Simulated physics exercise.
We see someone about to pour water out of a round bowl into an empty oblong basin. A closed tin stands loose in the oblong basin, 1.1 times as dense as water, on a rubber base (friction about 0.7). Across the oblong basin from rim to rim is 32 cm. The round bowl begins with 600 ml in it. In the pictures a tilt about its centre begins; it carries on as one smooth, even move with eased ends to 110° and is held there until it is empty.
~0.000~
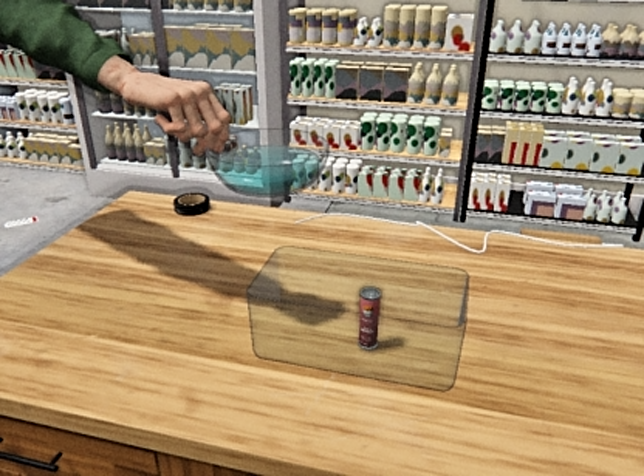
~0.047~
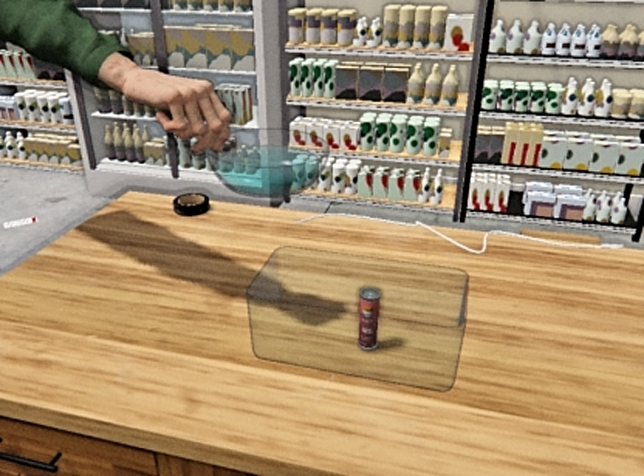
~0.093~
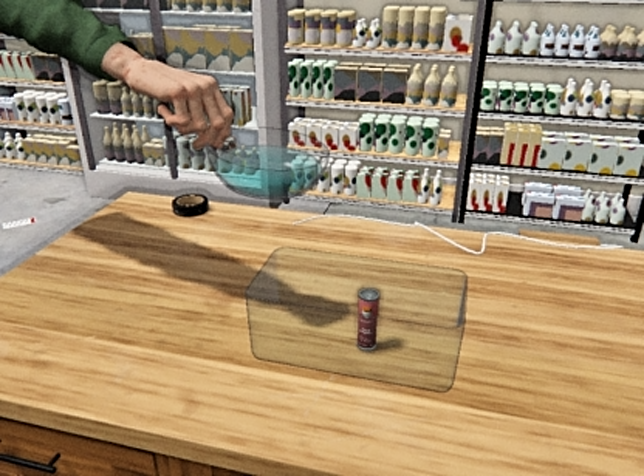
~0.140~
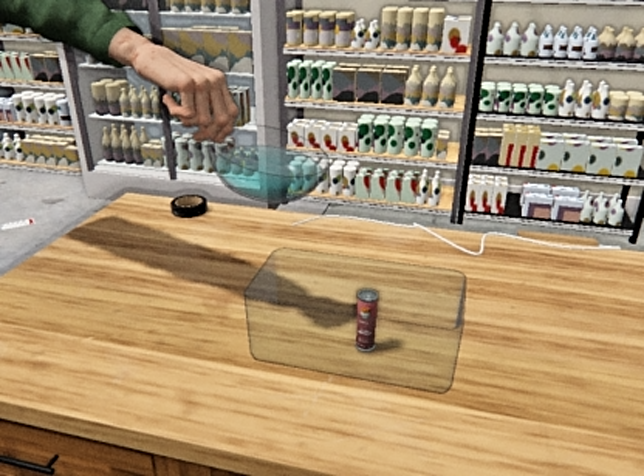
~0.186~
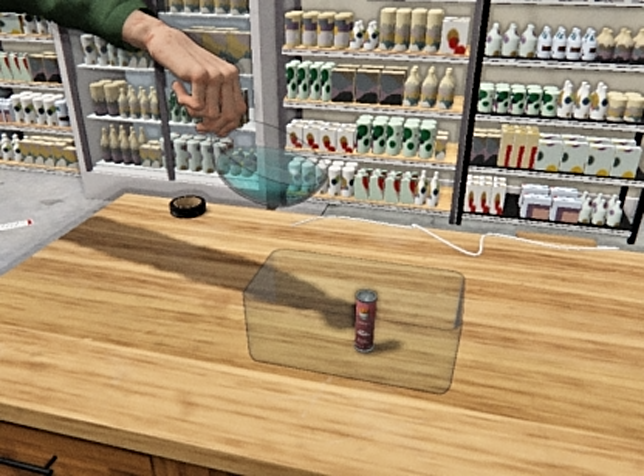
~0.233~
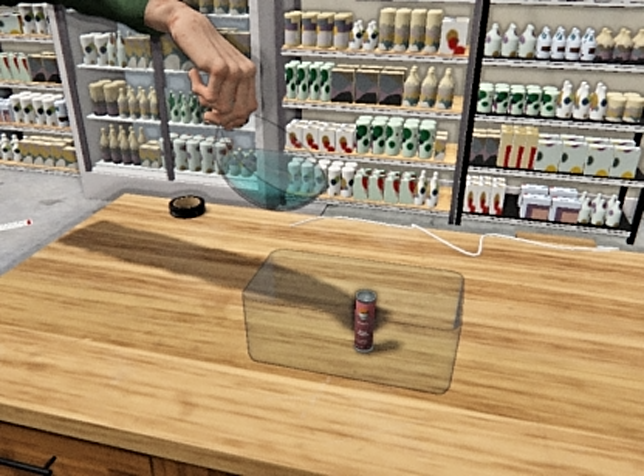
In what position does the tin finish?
It finishes knocked over.
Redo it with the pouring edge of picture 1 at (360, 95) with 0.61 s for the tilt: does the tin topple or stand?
It does not tip.
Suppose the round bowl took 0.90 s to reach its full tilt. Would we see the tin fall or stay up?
In that case the tin stays vertical.
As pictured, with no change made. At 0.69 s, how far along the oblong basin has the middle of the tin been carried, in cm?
Measured centre to centre, about 3 cm.
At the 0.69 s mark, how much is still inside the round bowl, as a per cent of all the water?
Close to 0 percent of the whole amount.
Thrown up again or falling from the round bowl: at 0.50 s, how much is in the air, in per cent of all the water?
Near 46 in a hundred.
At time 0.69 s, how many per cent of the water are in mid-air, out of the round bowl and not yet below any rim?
About 4 percent.
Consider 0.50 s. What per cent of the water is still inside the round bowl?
Roughly 3 percent.
After 0.50 s the tilt is 101° and 3 per cent is still to pour; the tin stands where it began.
After 0.69 s the tilt is 110° and 0 per cent is still to pour; the tin leans 14°.
After 0.89 s the tilt is 110° and 0 per cent is still to pour; the tin lies on its side.
After 1.11 s the tilt is 110° and 0 per cent is still to pour; the tin lies on its side.
In the end the tin lies on its side.
